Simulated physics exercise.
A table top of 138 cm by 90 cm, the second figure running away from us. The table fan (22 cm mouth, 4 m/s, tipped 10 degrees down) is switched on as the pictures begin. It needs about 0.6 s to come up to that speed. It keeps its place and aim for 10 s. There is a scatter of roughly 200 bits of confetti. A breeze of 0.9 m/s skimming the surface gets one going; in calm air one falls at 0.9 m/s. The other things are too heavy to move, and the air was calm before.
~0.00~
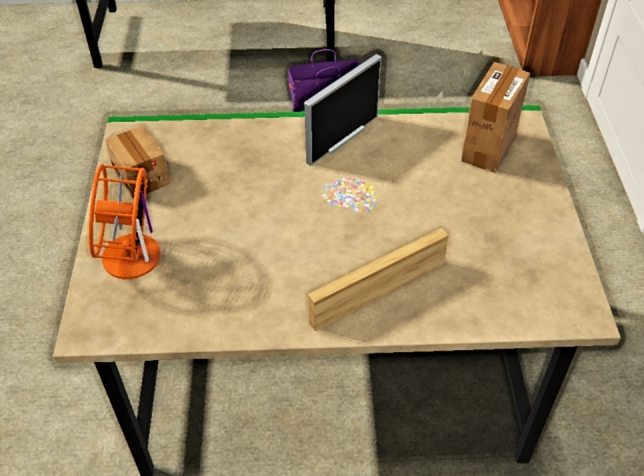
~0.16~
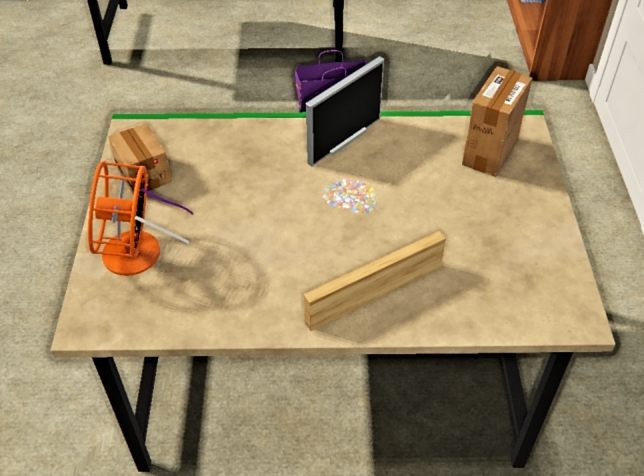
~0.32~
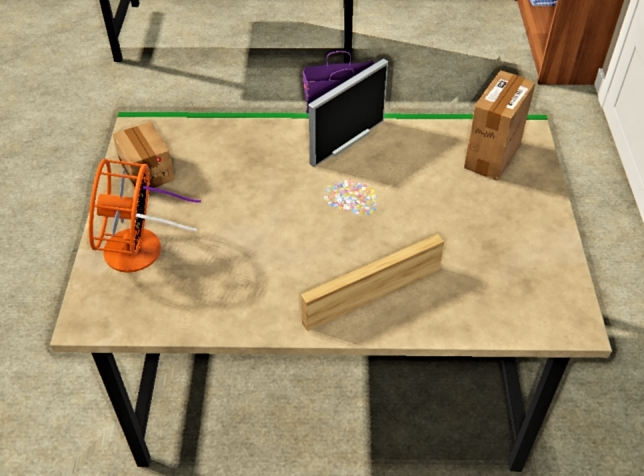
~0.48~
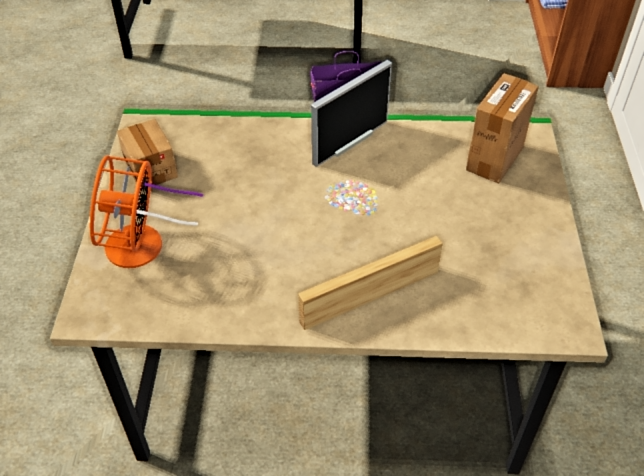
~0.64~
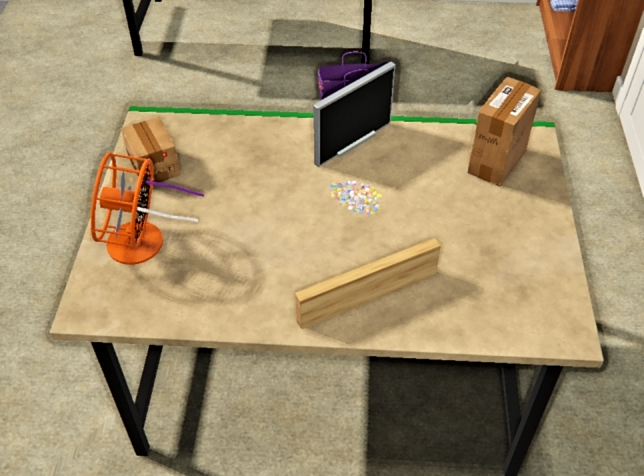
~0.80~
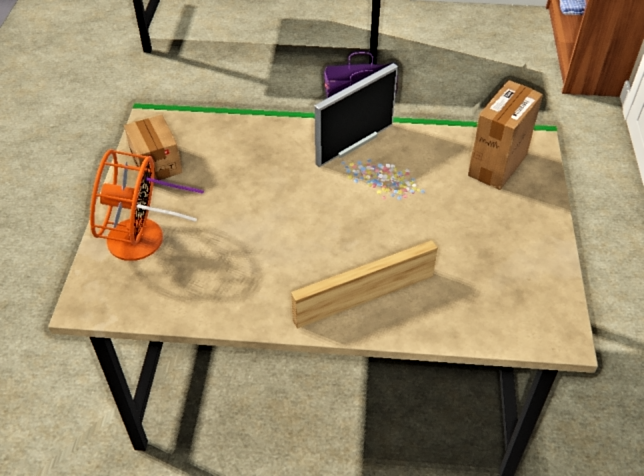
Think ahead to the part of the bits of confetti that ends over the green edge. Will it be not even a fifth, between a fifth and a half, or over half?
The share over the green edge is over half.
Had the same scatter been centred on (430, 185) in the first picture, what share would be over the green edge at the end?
In that case some 60 per cent.
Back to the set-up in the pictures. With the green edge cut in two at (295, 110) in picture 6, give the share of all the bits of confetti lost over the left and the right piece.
About 0 % left and 100 % right.
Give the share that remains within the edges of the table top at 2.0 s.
About 20 %.
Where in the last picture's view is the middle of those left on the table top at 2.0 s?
Near (433, 129).
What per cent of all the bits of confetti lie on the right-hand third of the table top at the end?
About 2 %.
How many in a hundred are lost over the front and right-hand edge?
Roughly 0 % front, 0 % right-hand.
After 2.0 s the count stands so, 75 % are over the green edge; the middle of those still in play is near (438, 130).
After 3.2 s the count stands so, 91 % are over the green edge.
After 5.5 s the count stands so, 96 % are over the green edge.
After 10.0 s, at the end, 98 % are over the green edge.
